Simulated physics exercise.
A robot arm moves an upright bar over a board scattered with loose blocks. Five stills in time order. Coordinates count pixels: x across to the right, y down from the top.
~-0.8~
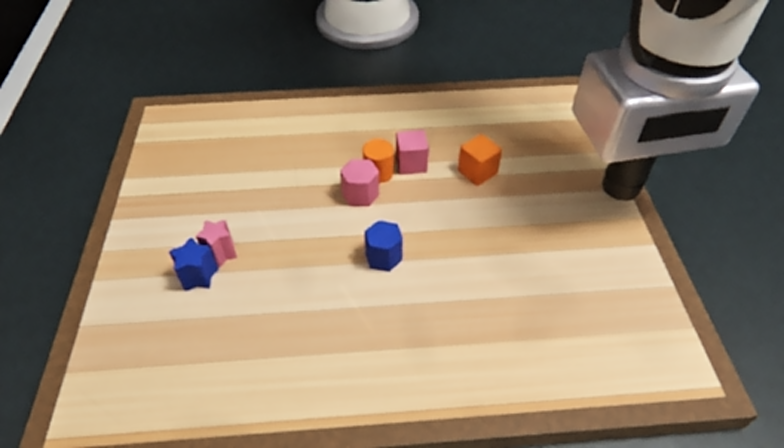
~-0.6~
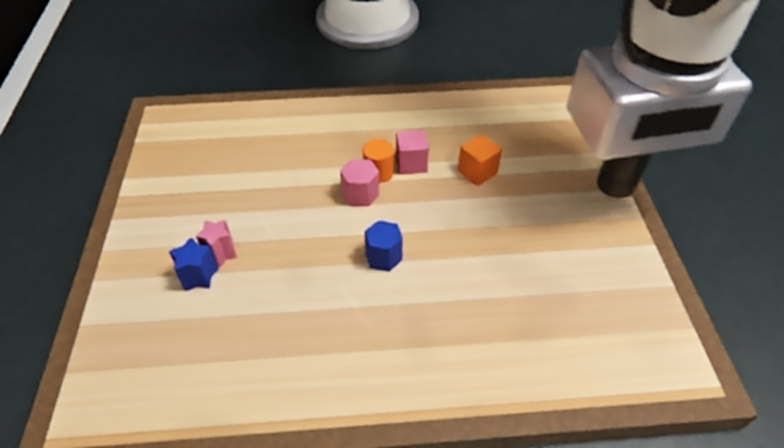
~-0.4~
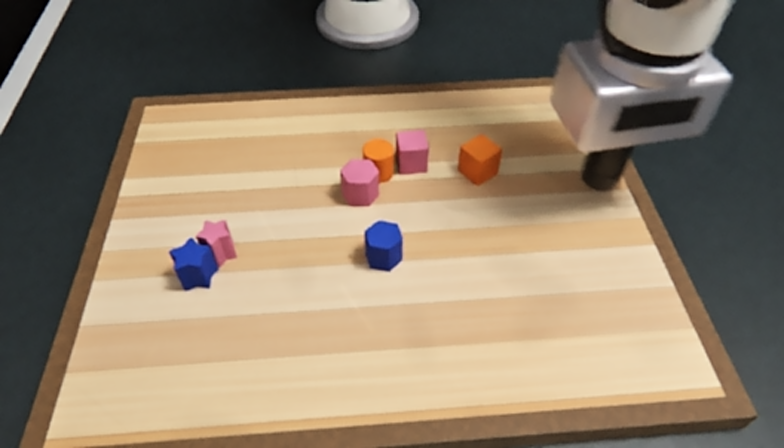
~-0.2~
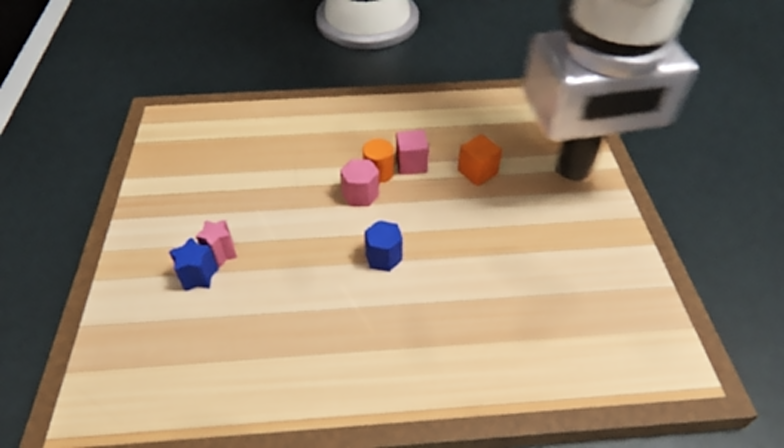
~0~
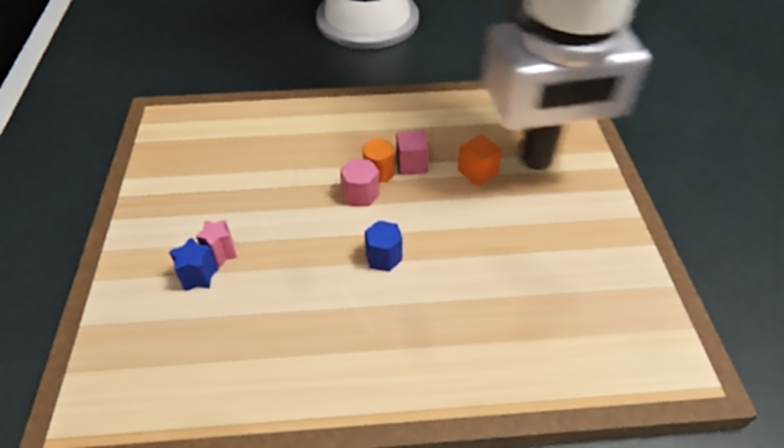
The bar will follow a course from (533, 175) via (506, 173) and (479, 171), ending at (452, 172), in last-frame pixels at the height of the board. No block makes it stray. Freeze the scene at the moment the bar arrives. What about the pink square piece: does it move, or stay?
In the end it has been moved.
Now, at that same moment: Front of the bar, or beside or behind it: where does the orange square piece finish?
I think the bar keeps pushing the orange square piece along right to the end.
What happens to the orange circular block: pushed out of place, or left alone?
It is no longer where it was.
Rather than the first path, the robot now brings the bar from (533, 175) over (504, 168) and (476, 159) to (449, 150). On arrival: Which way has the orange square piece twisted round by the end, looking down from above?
The answer is counter-clockwise.
The first path, step by step. Halfway along, bar (495, 156); orange square piece (457, 145).
At the end, bar (454, 157); orange circular block (365, 148); pink square piece (386, 133), turned 30° anticlockwise; orange square piece (421, 138), turned 40° clockwise.
